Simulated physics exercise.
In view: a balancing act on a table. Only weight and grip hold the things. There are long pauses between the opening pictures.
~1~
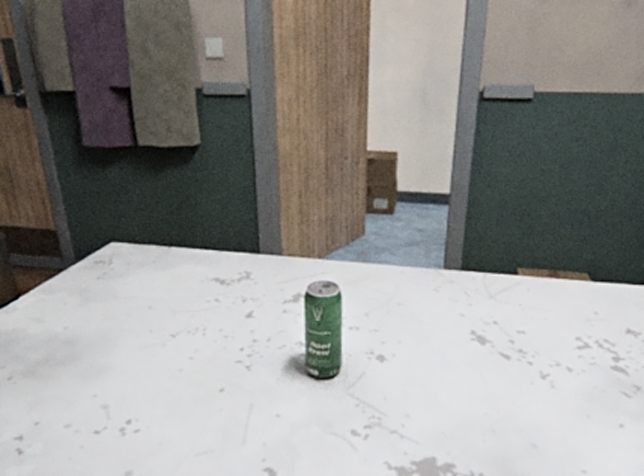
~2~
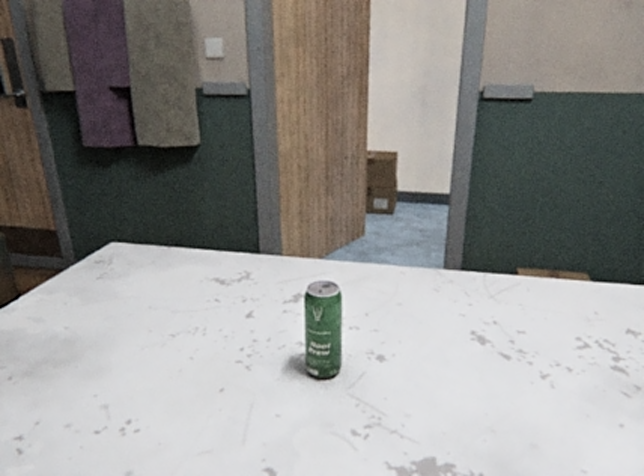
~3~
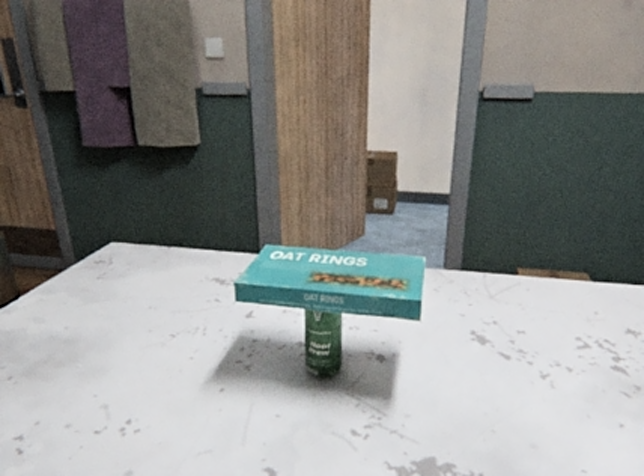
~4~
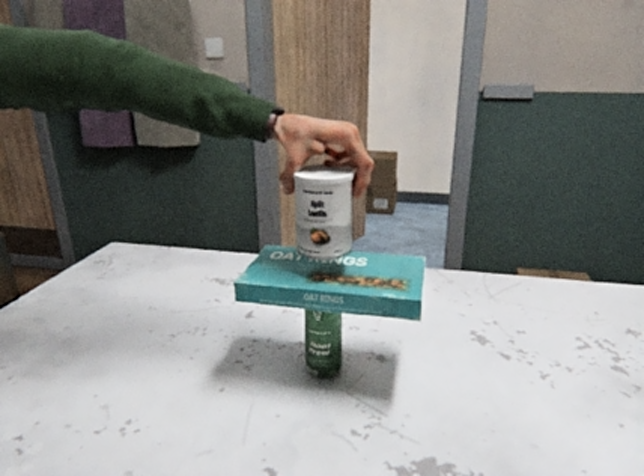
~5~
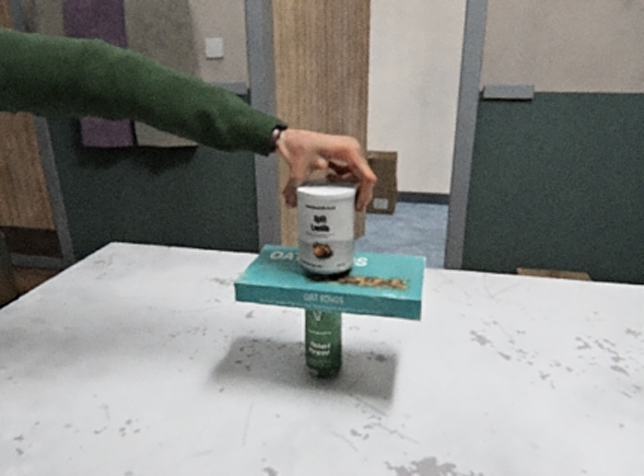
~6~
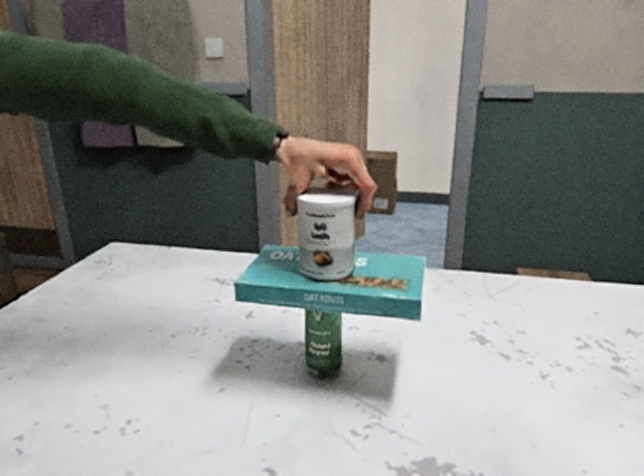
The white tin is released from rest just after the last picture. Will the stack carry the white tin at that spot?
As it turns out, it keeps its balance.
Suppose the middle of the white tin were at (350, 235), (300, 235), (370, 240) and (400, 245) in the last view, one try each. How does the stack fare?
In the first case it comes apart; in the second case it keeps its balance; in the third case it gives way; in the fourth case it loses its balance.
Then, 0.20 s past the last view, nothing moves.
Then, 0.40 s past the last view, white tin resting near (327, 233).
Finally, all 3 still in place. Final places as the last picture's camera would see them, white tin near (327, 233). The stack holds.
